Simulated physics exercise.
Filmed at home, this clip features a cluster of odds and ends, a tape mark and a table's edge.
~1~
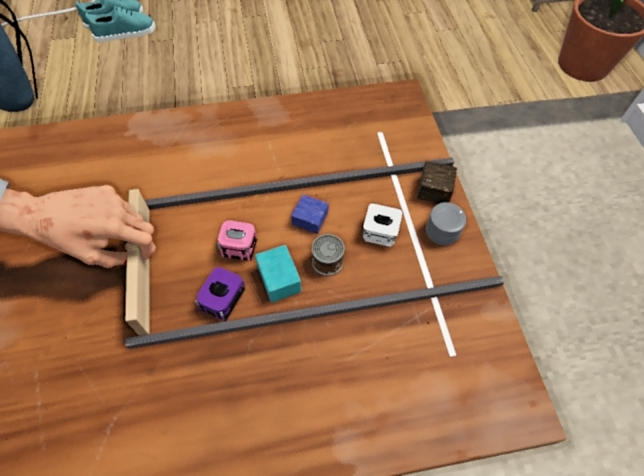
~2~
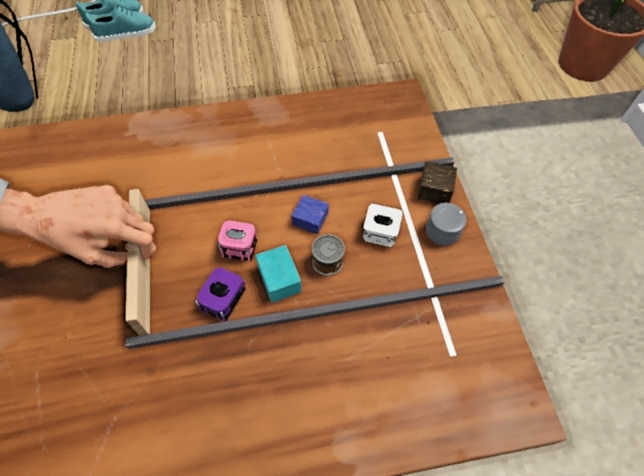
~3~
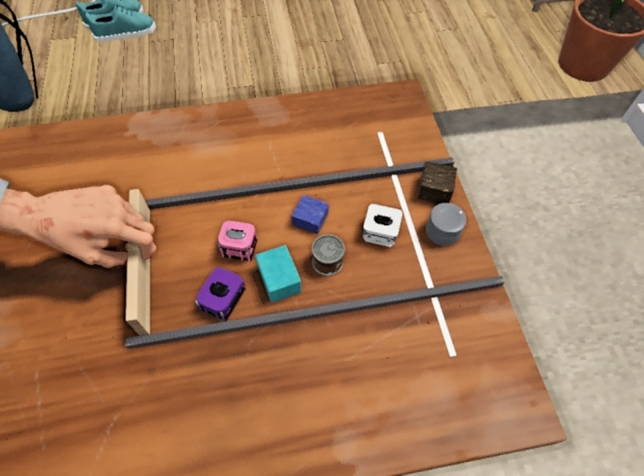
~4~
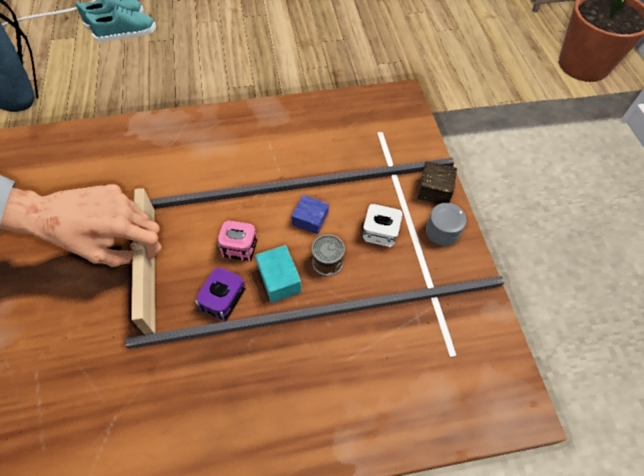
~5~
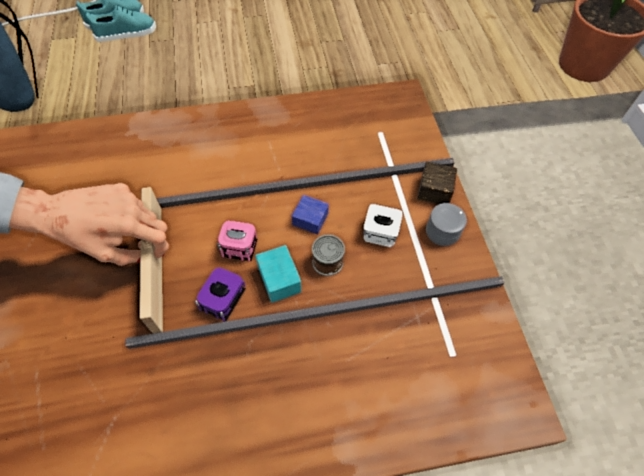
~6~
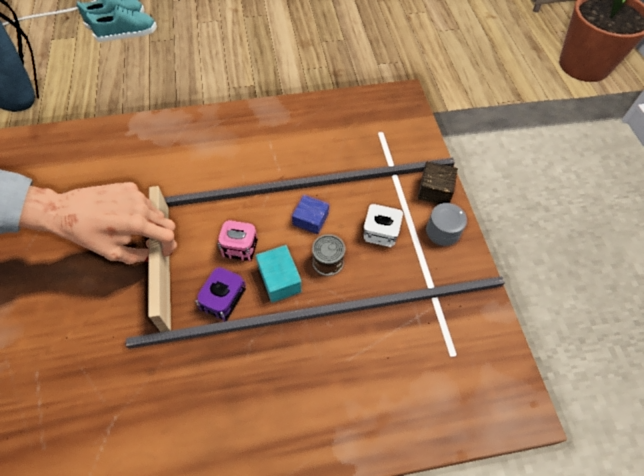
In the video, a hand holds a wooden board upright between two dark rails on a wooden table, then slides it slightly right toward a cluster of small objects, which stay still near and beyond a strip of white tape.
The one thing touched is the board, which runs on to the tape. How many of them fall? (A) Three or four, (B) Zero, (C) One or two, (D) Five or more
Answer: C.
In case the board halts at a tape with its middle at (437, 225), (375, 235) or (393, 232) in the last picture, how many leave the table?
Going through them in order, you'd see 4, 0 and 0.
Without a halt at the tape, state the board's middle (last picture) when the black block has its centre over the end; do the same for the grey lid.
The middle is at (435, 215) when it's the black block, and at (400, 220) when it's the grey lid.
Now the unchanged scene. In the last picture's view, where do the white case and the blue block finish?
I'd put one close to (457, 212) and the other close to (412, 180).
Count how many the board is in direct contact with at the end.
3.
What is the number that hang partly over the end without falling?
In total, 0 of them.
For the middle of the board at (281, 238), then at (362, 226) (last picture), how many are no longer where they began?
The count reaches 5 first and 6 second.
Soon after, none off yet; black block at rest near (438, 184); grey lid at rest near (446, 225); white case at rest near (382, 226).
After that, none off yet; black block at rest near (438, 184); grey lid at rest near (446, 225); white case at rest near (383, 225).
And then, none off yet; black block at rest near (438, 184); grey lid moving near (452, 223); white case displaced about its own width near (415, 218).
In the end, the number that fall off is one or two; gone, brown pot and grey lid.
